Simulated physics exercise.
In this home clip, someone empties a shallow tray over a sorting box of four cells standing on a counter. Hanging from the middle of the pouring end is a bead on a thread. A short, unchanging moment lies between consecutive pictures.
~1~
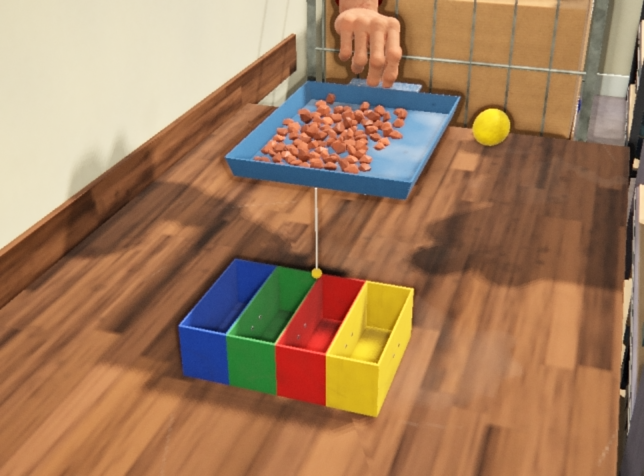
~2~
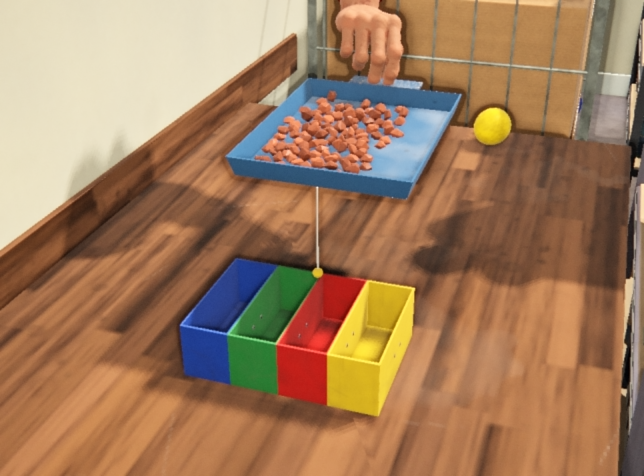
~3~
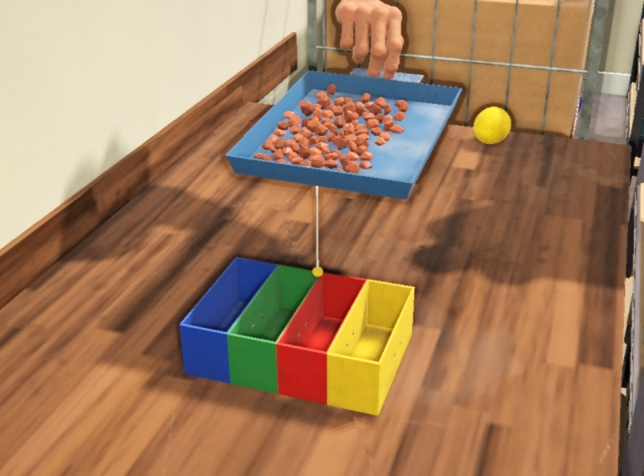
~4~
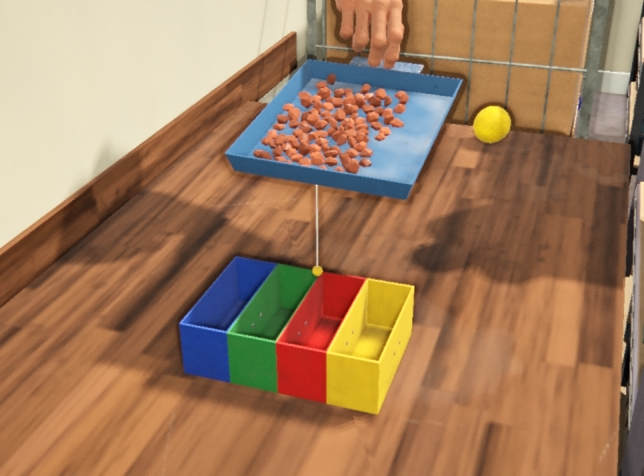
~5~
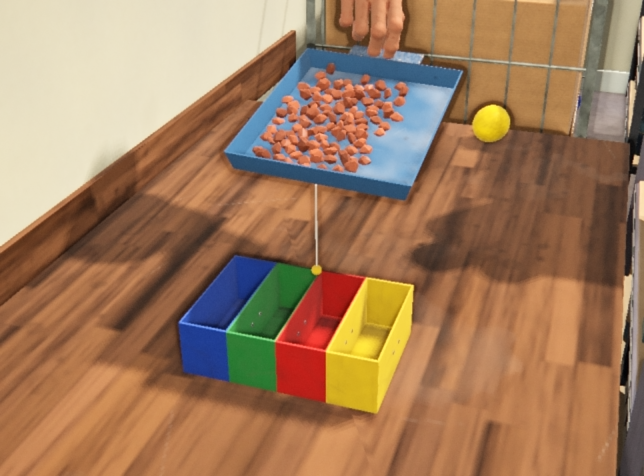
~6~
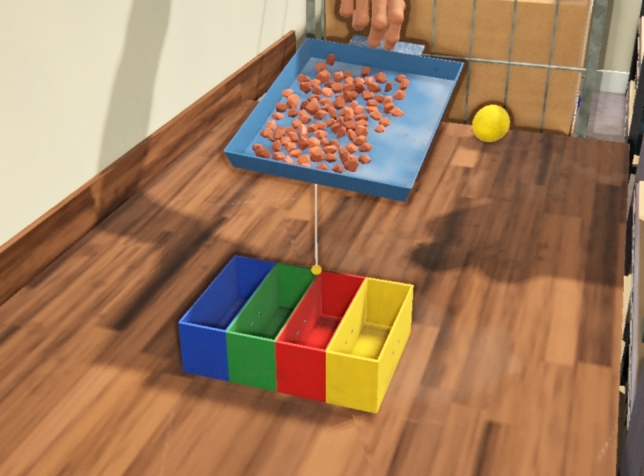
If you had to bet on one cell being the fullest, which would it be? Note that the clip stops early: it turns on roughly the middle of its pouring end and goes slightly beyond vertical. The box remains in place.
I would bet on the yellow cell.
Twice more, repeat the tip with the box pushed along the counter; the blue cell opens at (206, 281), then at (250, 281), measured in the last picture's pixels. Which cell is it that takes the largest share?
That yellow cell; the yellow cell.
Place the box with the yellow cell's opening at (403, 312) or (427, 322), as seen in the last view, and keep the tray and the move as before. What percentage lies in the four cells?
Result: 100 % and 100 %.
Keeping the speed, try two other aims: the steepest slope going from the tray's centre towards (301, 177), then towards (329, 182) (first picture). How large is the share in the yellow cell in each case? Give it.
The first try gives close to 0 per cent, the second close to 20 per cent.
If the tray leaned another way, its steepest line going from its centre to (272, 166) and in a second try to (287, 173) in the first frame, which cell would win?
Case 1 goes to the blue cell, case 2 to the blue one.
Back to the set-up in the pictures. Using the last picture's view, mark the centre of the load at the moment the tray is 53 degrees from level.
The centre of the load shows up near (350, 156) in the last view.
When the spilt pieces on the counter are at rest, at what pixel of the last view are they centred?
I'd put the middle at roughly (449, 417).
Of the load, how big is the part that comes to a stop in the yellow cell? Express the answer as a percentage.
Around 60 per cent.
Shortly afterwards, tray tipped steeply; all but a few on the tray; only a few falling or outside the box.
Next, tray tipped right over; near two thirds on the tray; near a quarter in the yellow cell; a little in the red cell; only a few in the green cell; a little falling or outside the box.
Some moments later, tray tipped past a quarter turn; near two thirds in the yellow cell; near a quarter in the red cell; a little in the green cell; a little falling or outside the box.
In the end, tray tipped past a quarter turn; near two thirds in the yellow cell; near a quarter in the red cell; a little in the green cell; none at all in the blue cell; a little outside the box.
